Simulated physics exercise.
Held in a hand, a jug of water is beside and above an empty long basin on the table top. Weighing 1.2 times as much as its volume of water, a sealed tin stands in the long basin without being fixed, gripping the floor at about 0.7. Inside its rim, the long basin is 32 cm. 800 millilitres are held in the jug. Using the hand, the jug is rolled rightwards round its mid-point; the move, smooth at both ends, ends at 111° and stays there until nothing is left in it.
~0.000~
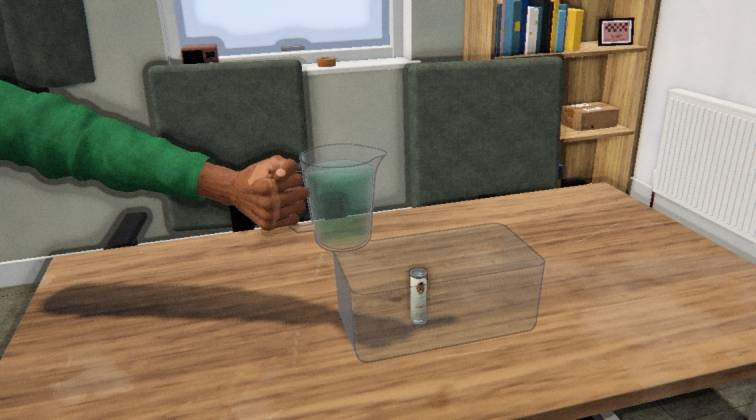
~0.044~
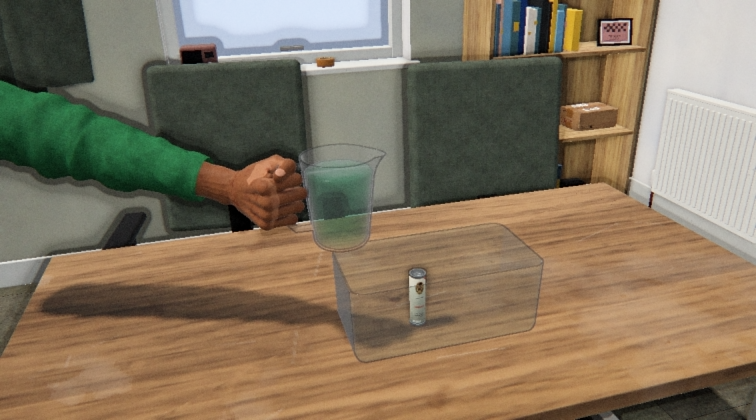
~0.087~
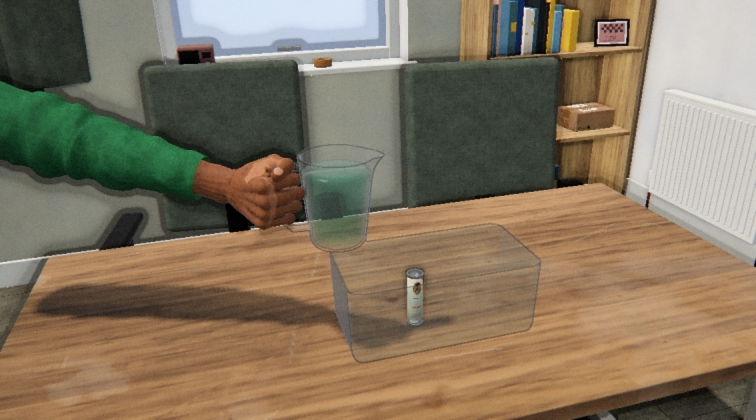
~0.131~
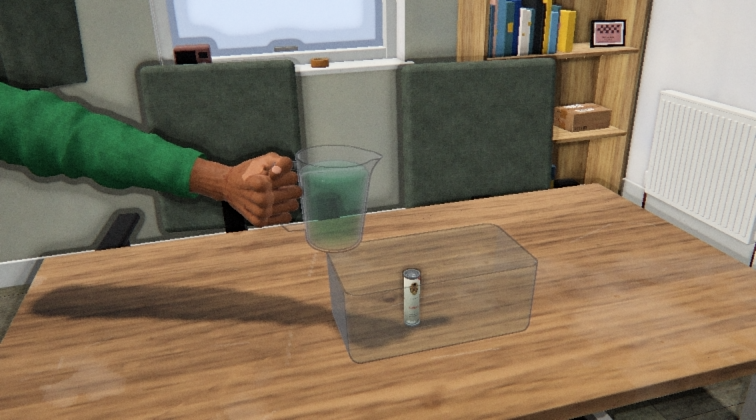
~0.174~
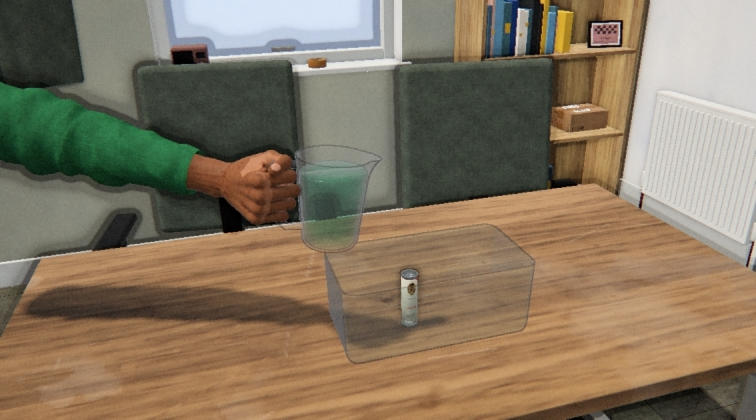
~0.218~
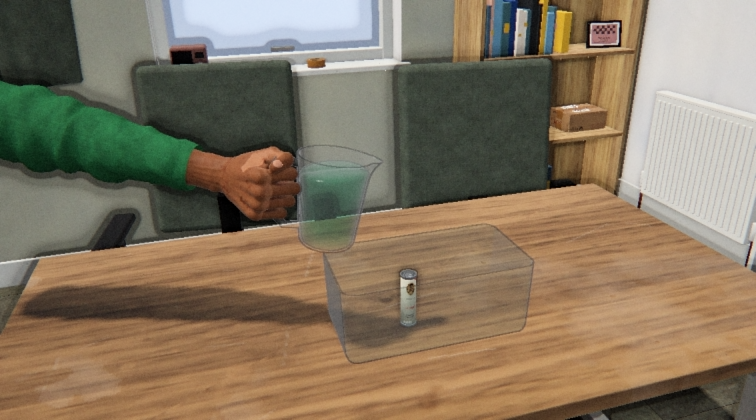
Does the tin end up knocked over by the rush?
Yes.
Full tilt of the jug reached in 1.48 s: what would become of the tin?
Result: Tin tipped over.
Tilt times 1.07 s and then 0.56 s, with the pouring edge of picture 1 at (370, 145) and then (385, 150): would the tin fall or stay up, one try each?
Trial 1 - tin tips; trial 2 - tin tips.
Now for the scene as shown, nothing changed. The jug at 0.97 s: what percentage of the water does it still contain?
Roughly 26 per cent.
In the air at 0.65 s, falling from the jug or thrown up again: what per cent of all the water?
Estimate: Some 14 % of the total.
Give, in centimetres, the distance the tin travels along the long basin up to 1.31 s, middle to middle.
Around 6 centimetres.
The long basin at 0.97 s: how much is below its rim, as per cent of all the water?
Some 60 percent.
Then, 0.65 s in, the tilt is 66° and 82 per cent is still to pour; the tin stands where it began.
Then, 0.97 s in, the tilt is 103° and 26 per cent is still to pour; the tin stands where it began.
Then, 1.31 s in, the tilt is 111° and 0 per cent is still to pour; the tin lies on its side.
Then, 1.67 s in, the tilt is 111° and 0 per cent is still to pour; the tin lies on its side.
Finally, the tin lies on its side.
